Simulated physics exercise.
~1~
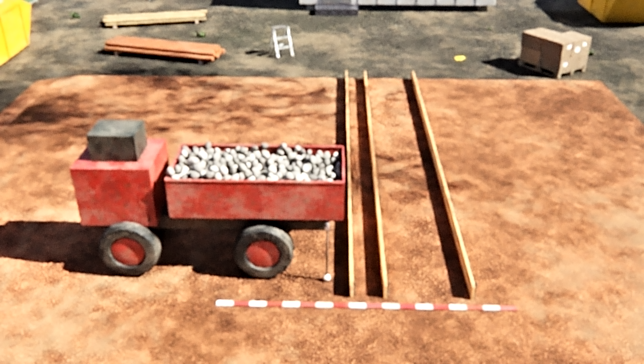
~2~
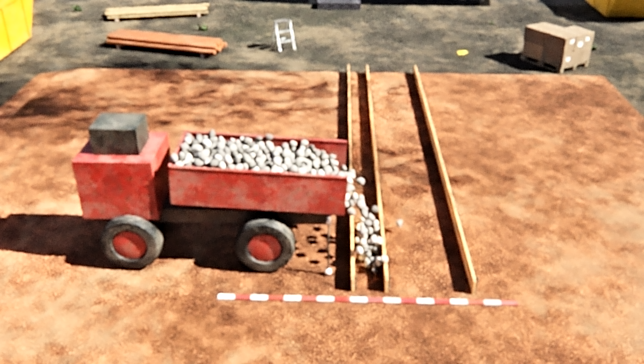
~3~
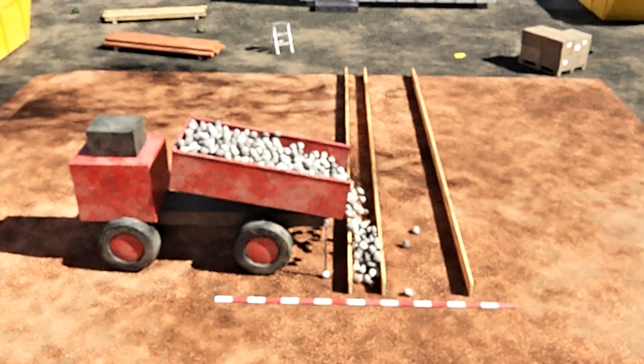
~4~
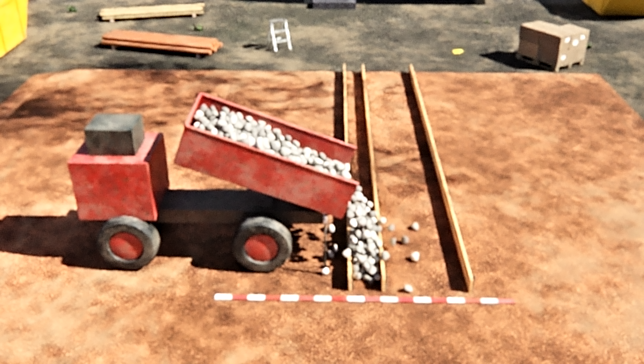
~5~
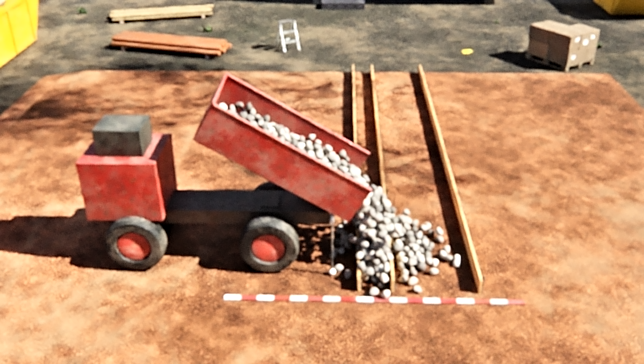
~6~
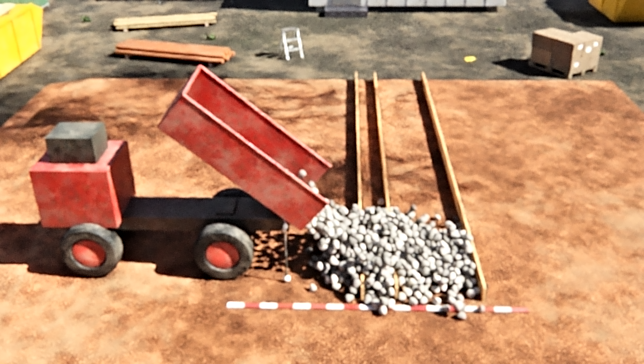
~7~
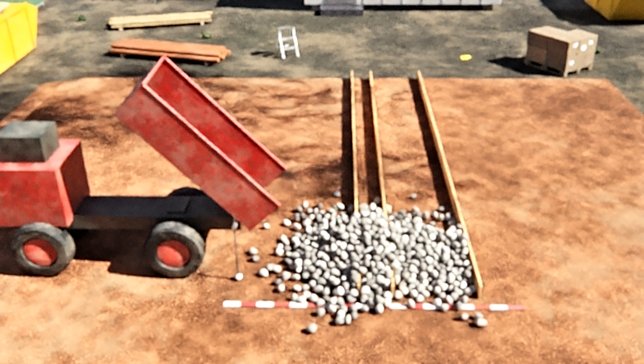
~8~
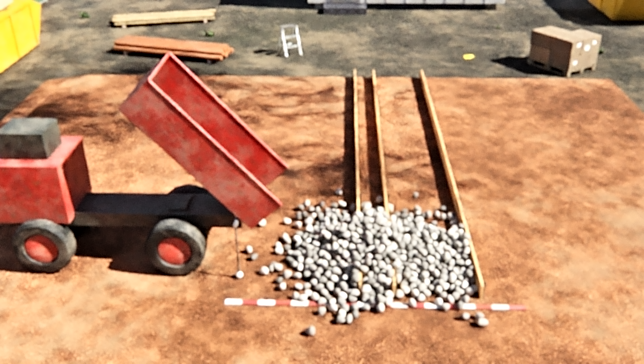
A red tipper truck raised its body and poured pale rounded stones off the back, over the wooden planks on the reddish ground, then rolled left as the last ones slid out, stopping with its emptied body still tilted beside a wide, low heap.
